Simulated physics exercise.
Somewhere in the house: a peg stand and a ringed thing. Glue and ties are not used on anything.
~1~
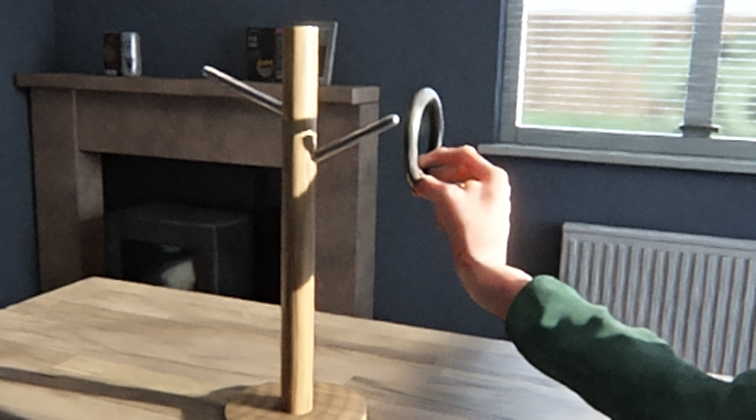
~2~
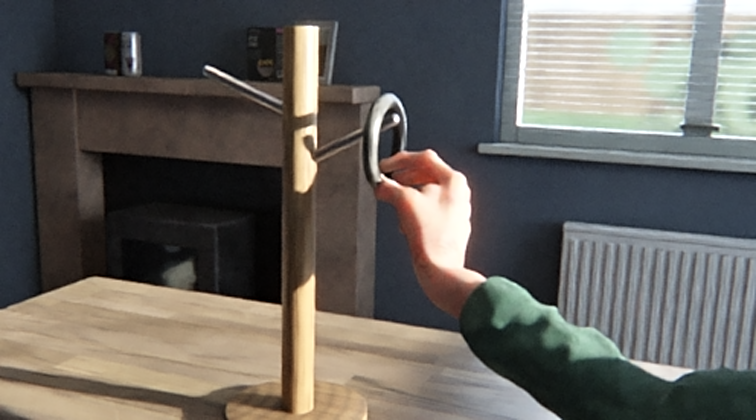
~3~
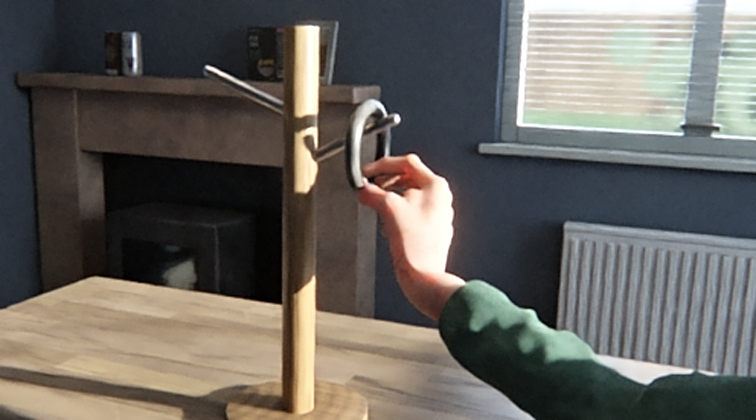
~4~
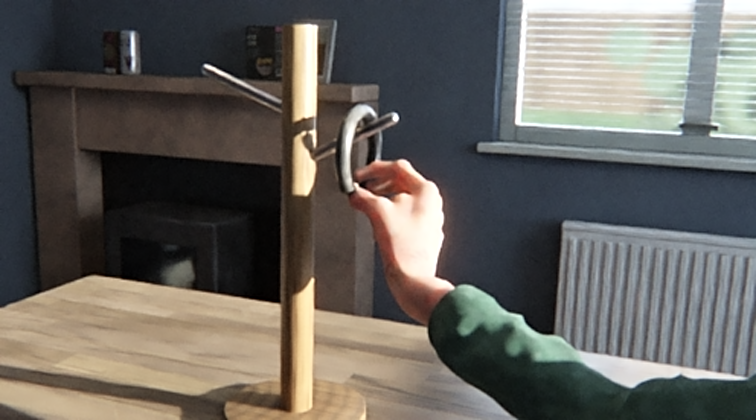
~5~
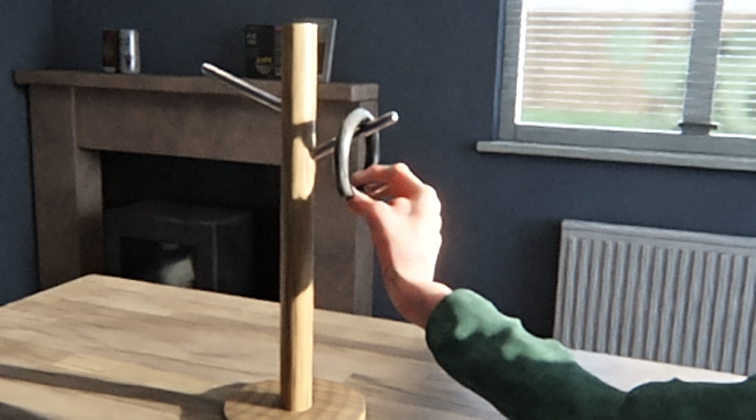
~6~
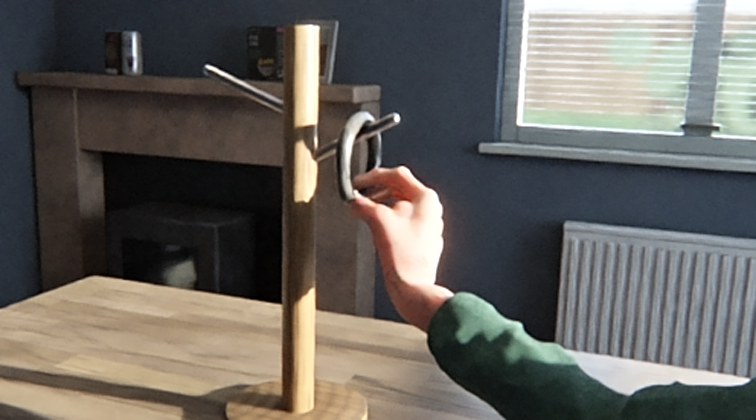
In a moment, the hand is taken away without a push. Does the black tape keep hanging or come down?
The black tape keeps hanging.
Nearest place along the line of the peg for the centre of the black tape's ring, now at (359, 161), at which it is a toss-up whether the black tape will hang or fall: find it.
Around (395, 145).
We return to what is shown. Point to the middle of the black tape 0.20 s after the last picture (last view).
I'd look for it close to (335, 177).
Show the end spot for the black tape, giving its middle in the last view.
About (321, 179).
Then, 0.12 s on from there, black tape turned 15° from its first pose near (353, 168).
Then, 0.20 s on from there, black tape turned 21° from its first pose near (335, 177).
Then, 0.26 s on from there, black tape displaced a little near (321, 179).
In the end, the black tape remains hooked, near (321, 179).
